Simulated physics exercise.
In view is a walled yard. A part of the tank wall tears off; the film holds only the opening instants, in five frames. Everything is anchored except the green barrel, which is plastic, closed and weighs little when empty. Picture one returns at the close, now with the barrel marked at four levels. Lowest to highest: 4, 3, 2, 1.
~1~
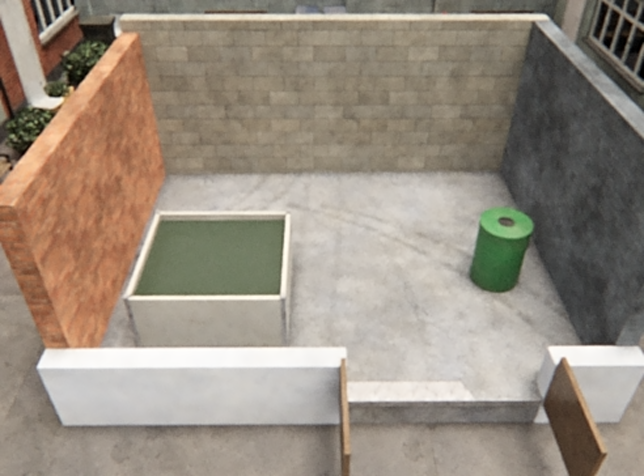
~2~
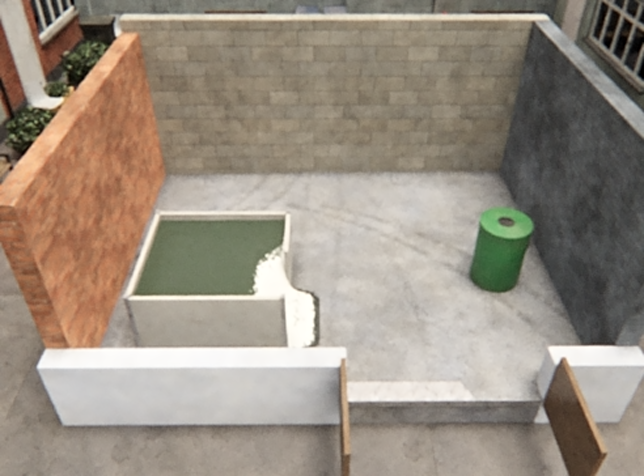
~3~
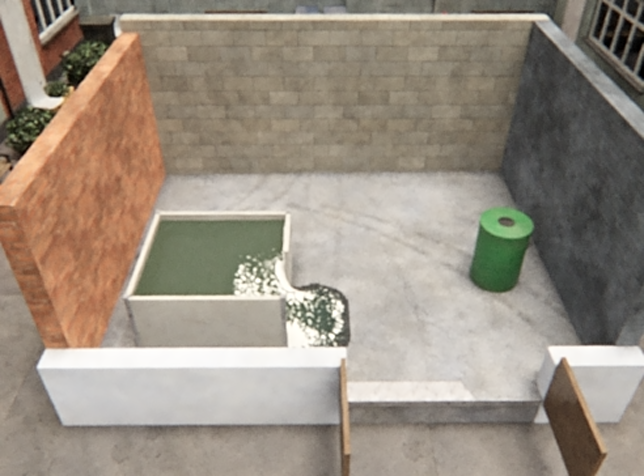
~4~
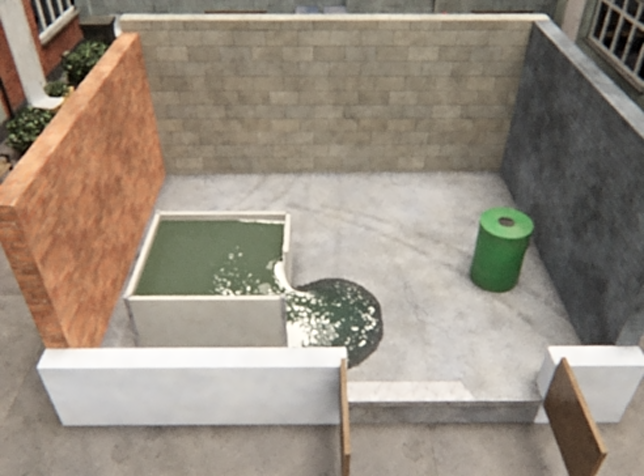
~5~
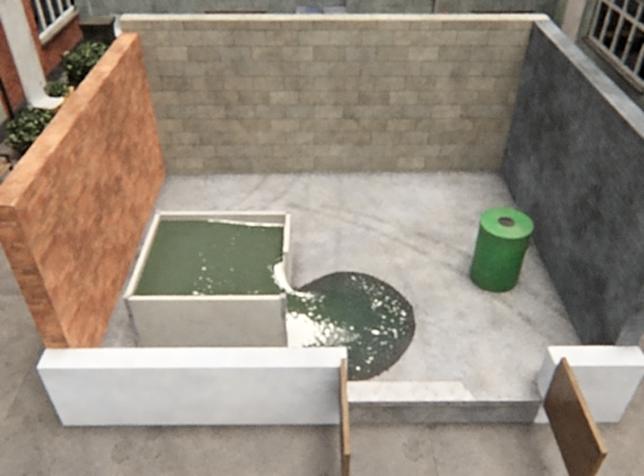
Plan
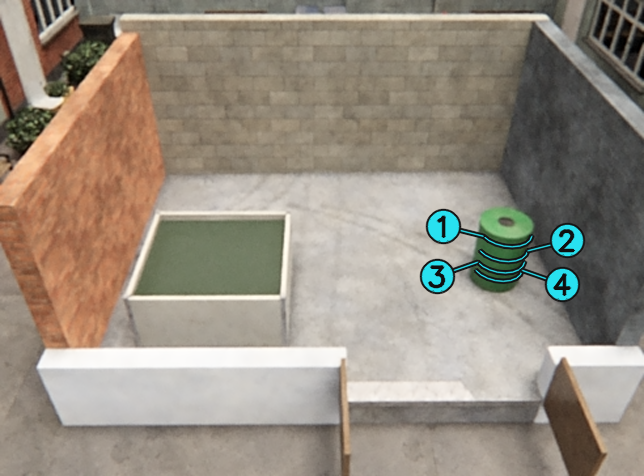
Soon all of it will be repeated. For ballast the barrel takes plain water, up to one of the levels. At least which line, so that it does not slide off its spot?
4 will do.
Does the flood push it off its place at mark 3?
No.
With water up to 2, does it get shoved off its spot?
No, not at all.
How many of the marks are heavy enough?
All four.
In cyan, 1 at (512, 246); 2 at (508, 261); 3 at (505, 272); 4 at (503, 281); from the bottom up 4, 3, 2, 1.
If 1 is chosen, it does not move.
If 2 is chosen, it does not move.
If 3 is chosen, it does not move.
If 4 is chosen, it does not move.
